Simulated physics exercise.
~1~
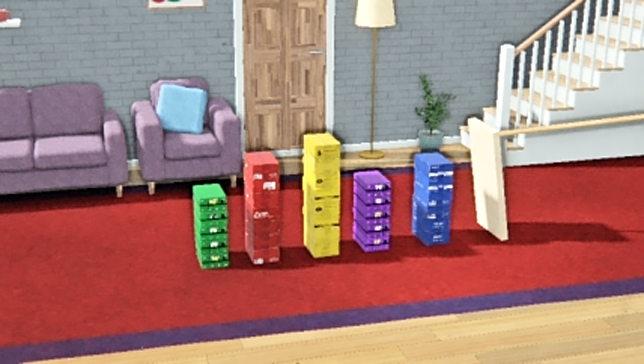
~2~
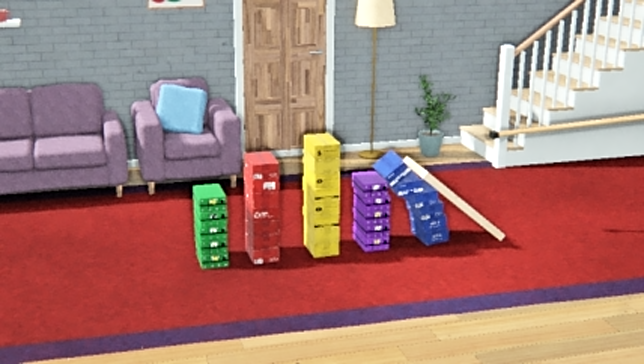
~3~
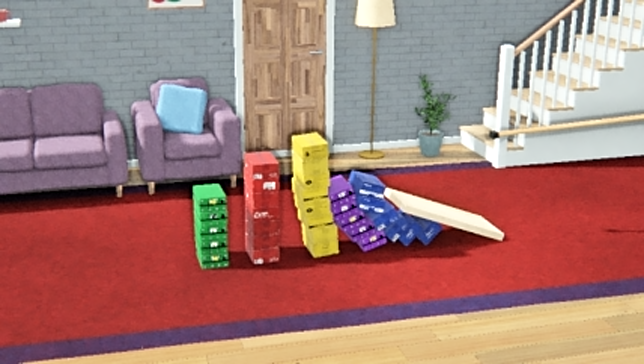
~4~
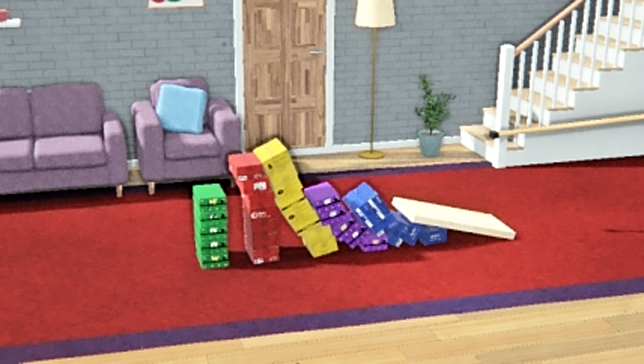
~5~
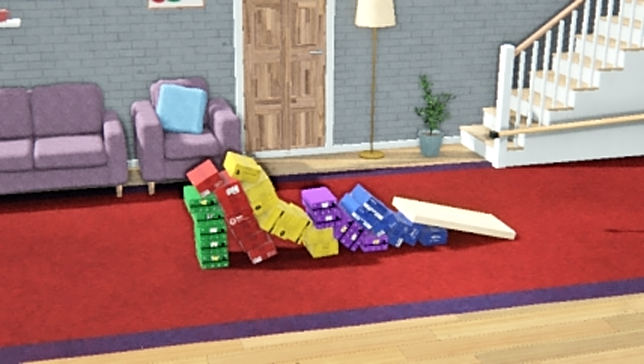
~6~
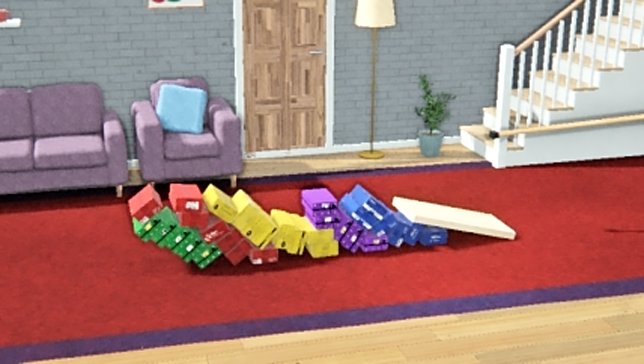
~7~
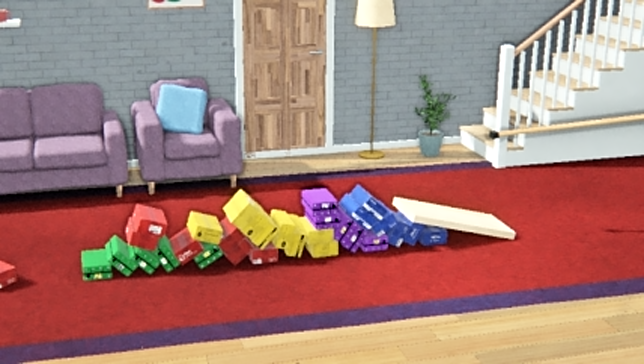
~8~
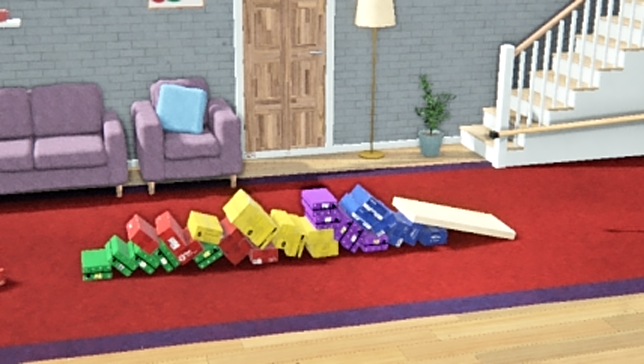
A pale board tipped left into the blue stack of boxes, which toppled onto the purple, then the yellow, red and green in turn, until all five stacks lay slumped in a jumbled row across the red rug, with one red box flung far left.
